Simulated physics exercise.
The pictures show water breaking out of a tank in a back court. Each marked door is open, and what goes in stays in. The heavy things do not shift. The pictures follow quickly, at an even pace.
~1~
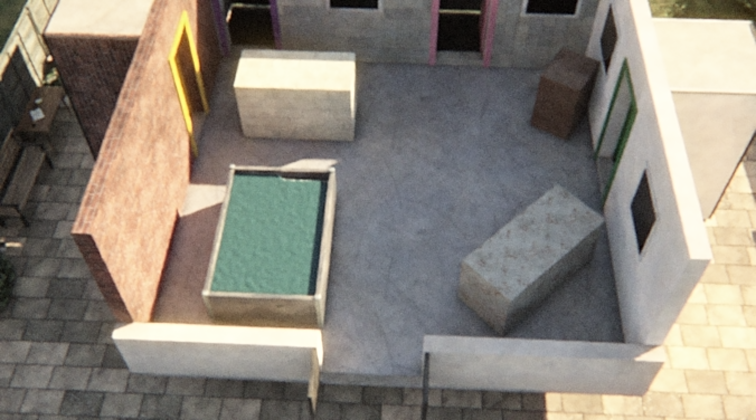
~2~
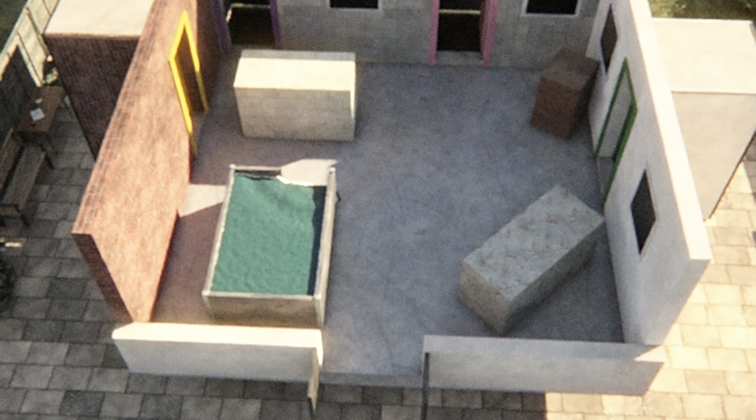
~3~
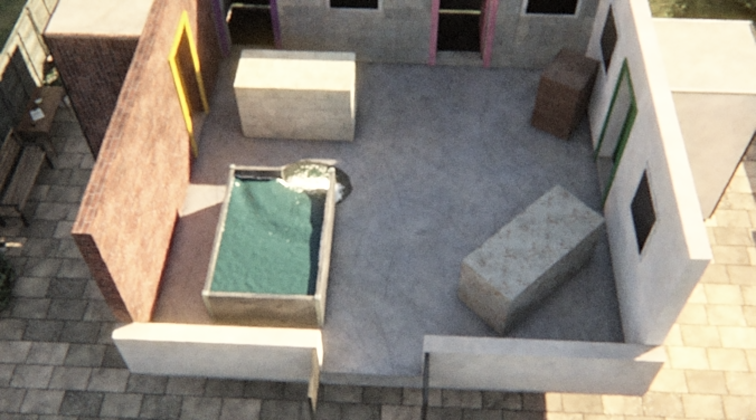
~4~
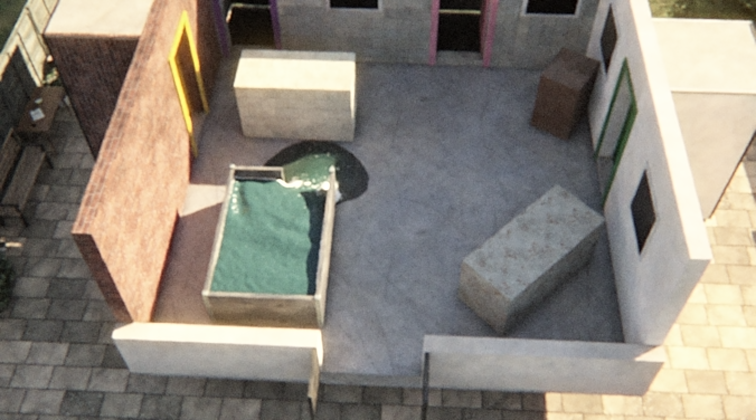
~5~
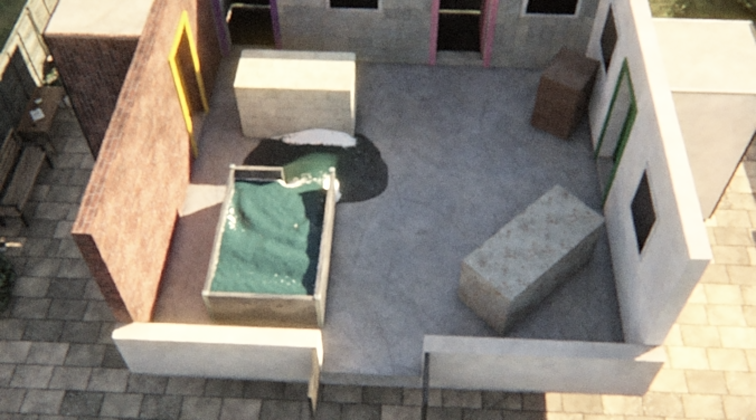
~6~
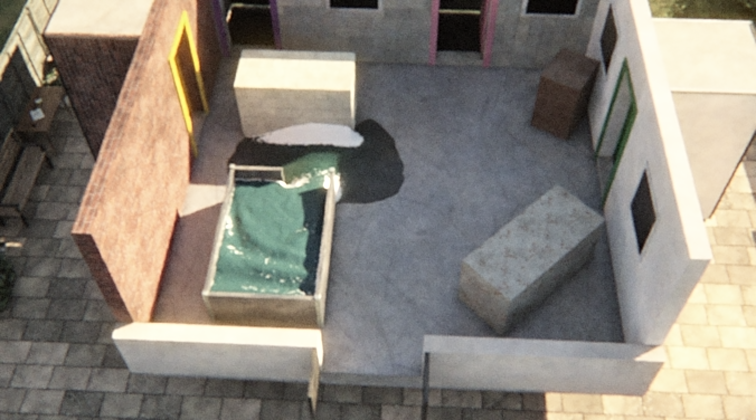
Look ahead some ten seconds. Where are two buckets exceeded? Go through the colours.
The green door stays under that; the yellow door takes more than that; the pink door stays under that; the purple door stays under that.
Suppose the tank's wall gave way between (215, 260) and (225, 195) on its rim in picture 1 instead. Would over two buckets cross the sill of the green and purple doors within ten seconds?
The green one holds, the purple one passes that mark.
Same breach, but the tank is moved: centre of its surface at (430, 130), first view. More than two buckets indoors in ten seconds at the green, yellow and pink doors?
In short: Green door keeps below it, yellow door stays under, pink door is over.
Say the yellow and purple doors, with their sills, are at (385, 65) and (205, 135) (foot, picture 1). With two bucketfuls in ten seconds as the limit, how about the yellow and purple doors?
One by one: Yellow lets less in, purple is over.
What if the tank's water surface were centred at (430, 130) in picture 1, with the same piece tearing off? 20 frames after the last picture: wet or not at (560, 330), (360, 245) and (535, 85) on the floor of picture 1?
In turn: Not flooded, no water, wet.
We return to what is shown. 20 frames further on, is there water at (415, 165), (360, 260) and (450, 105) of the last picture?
In that order: Awash, clear, awash.
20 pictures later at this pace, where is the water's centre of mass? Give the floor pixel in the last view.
Near (328, 202).
A moment on, water covers 15 % of the floor; the green door not reached, the yellow door wet at the sill, nothing in, the pink door not reached, the purple door not reached.
Next, water covers 35 % of the floor; the green door not reached, the yellow door over two buckets in, the pink door wet at the sill, nothing in, the purple door not reached.
Then, water covers 55 % of the floor; the green door under two buckets in, the yellow door over two buckets in, the pink door wet at the sill, nothing in, the purple door wet at the sill, nothing in.
Later, water covers 70 % of the floor; the green door under two buckets in, the yellow door far over two buckets in, the pink door wet at the sill, nothing in, the purple door wet at the sill, nothing in.
In the end, water covers 90 % of the floor; the green door under two buckets in, the yellow door far over two buckets in, the pink door wet at the sill, nothing in, the purple door wet at the sill, nothing in.
